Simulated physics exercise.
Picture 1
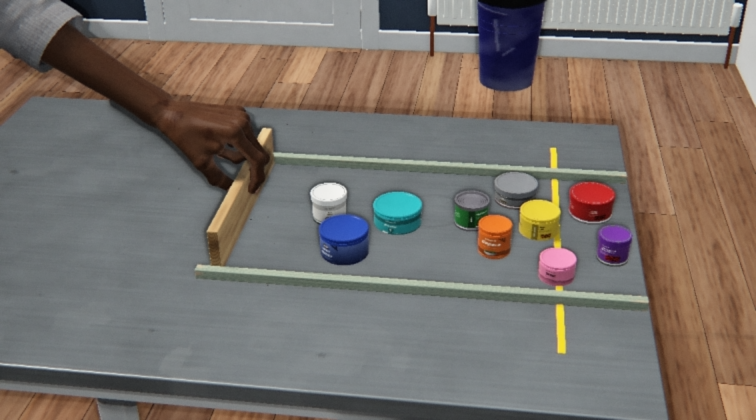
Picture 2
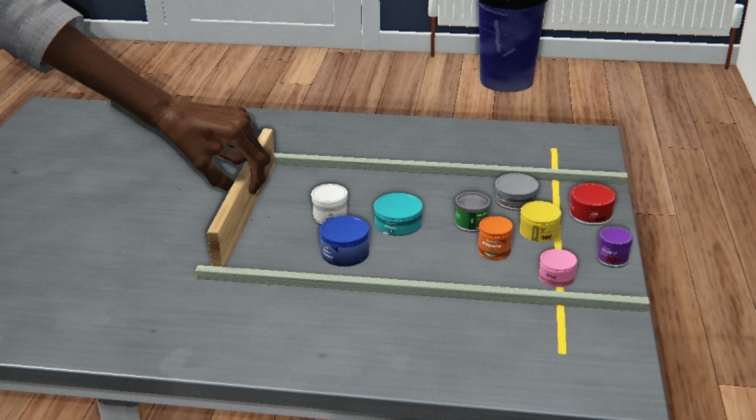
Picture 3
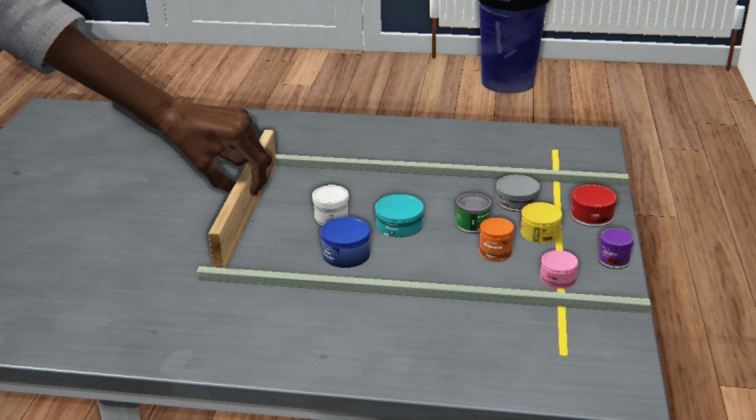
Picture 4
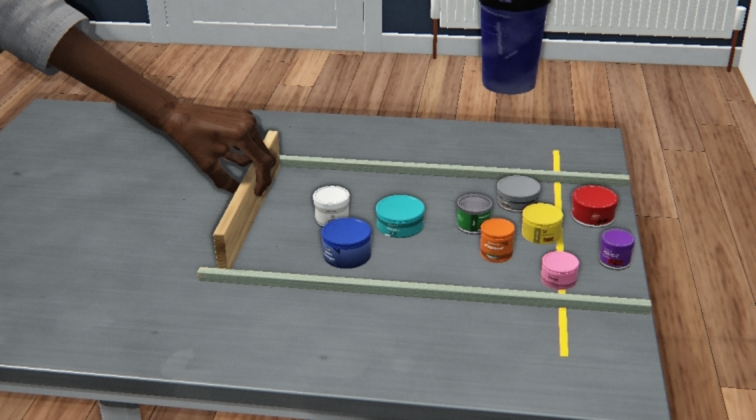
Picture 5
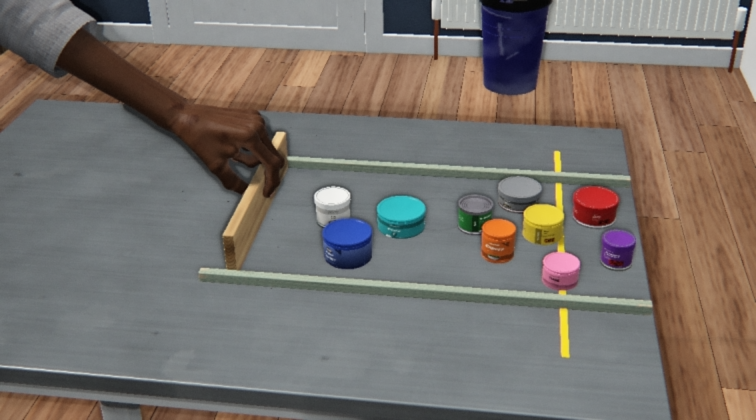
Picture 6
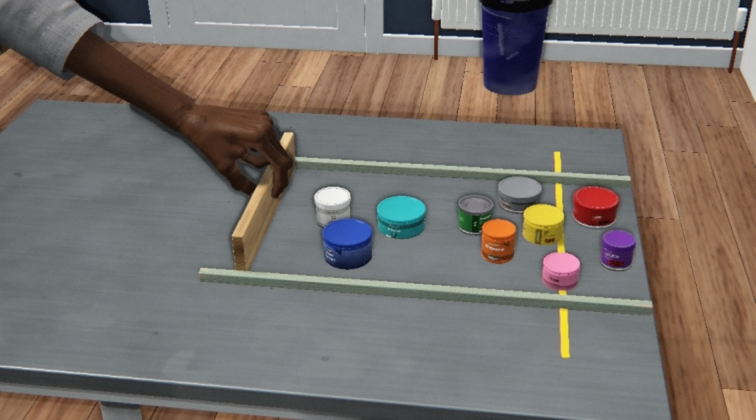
Hand sliding a wooden board slightly rightward between two rails on a grey table, the colourful pots ahead of it staying still.
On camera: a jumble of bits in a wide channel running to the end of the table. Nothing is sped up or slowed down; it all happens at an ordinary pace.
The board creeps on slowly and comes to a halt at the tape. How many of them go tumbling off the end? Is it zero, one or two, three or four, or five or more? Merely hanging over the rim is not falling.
It will be one or two.
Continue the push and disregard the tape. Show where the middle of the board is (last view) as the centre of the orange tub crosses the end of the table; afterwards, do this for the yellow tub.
The middle is at (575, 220) when it's the orange tub, and at (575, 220) when it's the yellow tub.
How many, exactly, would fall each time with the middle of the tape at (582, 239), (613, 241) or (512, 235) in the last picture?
Try 1: 4; try 2: 6; try 3: 0.
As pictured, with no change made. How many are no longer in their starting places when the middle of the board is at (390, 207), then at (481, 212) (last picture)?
At the first spot the count is 4, and at the second it is 7.
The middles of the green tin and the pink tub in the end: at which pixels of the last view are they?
In the last view, the middles sit near (594, 211) and near (633, 289).
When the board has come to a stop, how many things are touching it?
At rest, 3 are in contact.
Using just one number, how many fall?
Total count: 1.
Soon after, none off yet; purple pot at rest near (618, 251); red tin at rest near (595, 208); pink tub at rest near (561, 272).
In the end, the number that fall off is one or two; gone, purple pot.
